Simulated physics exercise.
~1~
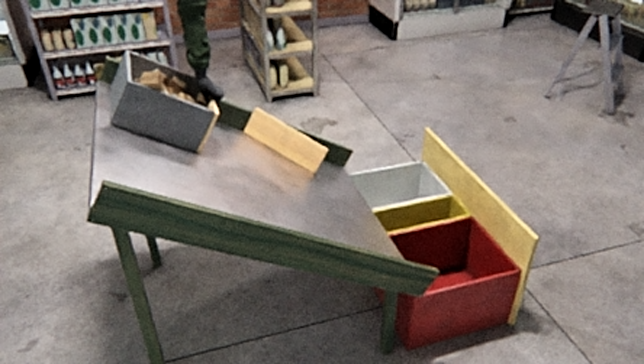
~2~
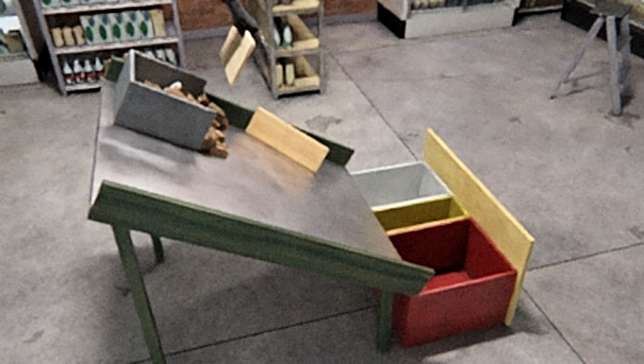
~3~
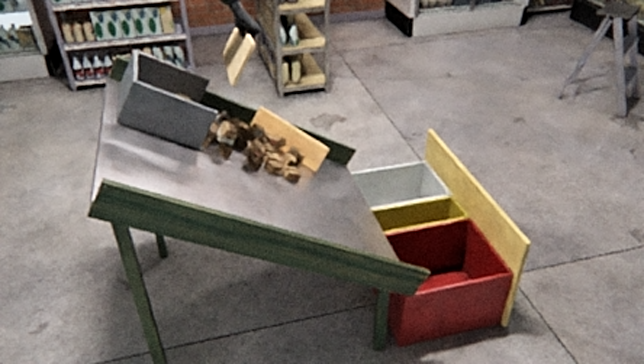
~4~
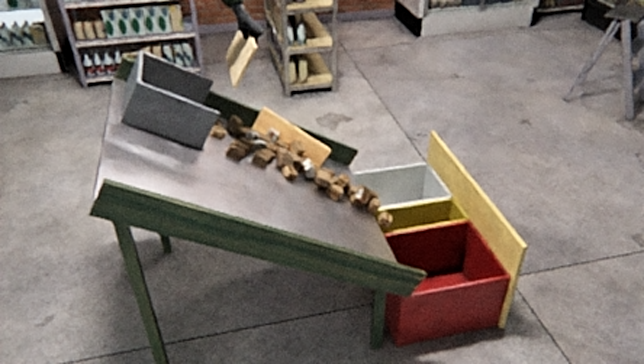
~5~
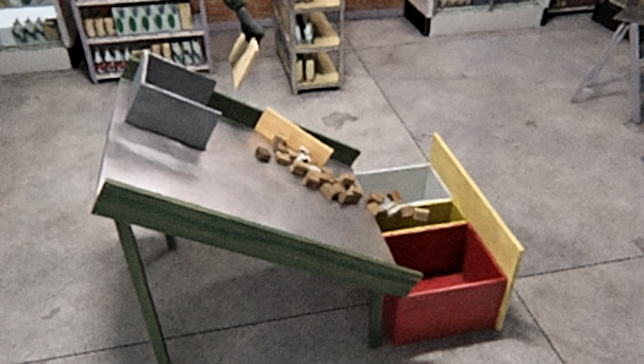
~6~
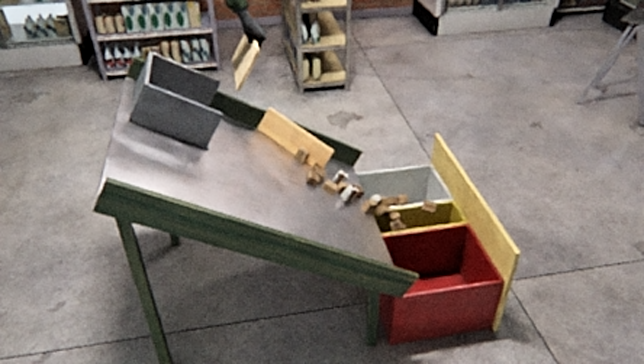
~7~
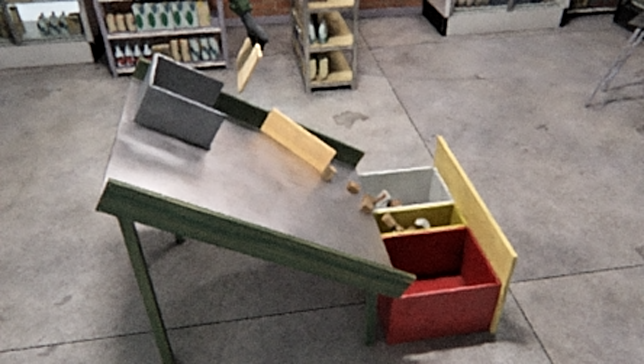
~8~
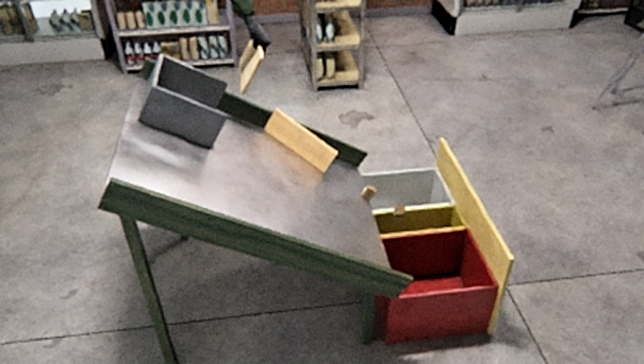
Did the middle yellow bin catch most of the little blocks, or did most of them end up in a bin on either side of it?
The middle yellow bin caught most of the little blocks. A smaller share went into the white bin beyond it.
A pile of little brown blocks spilled out of a grey pen when a dark arm held its gate up, then tumbled down the sloping table past an angled board and dropped into the yellow and white bins, leaving only a couple still falling.
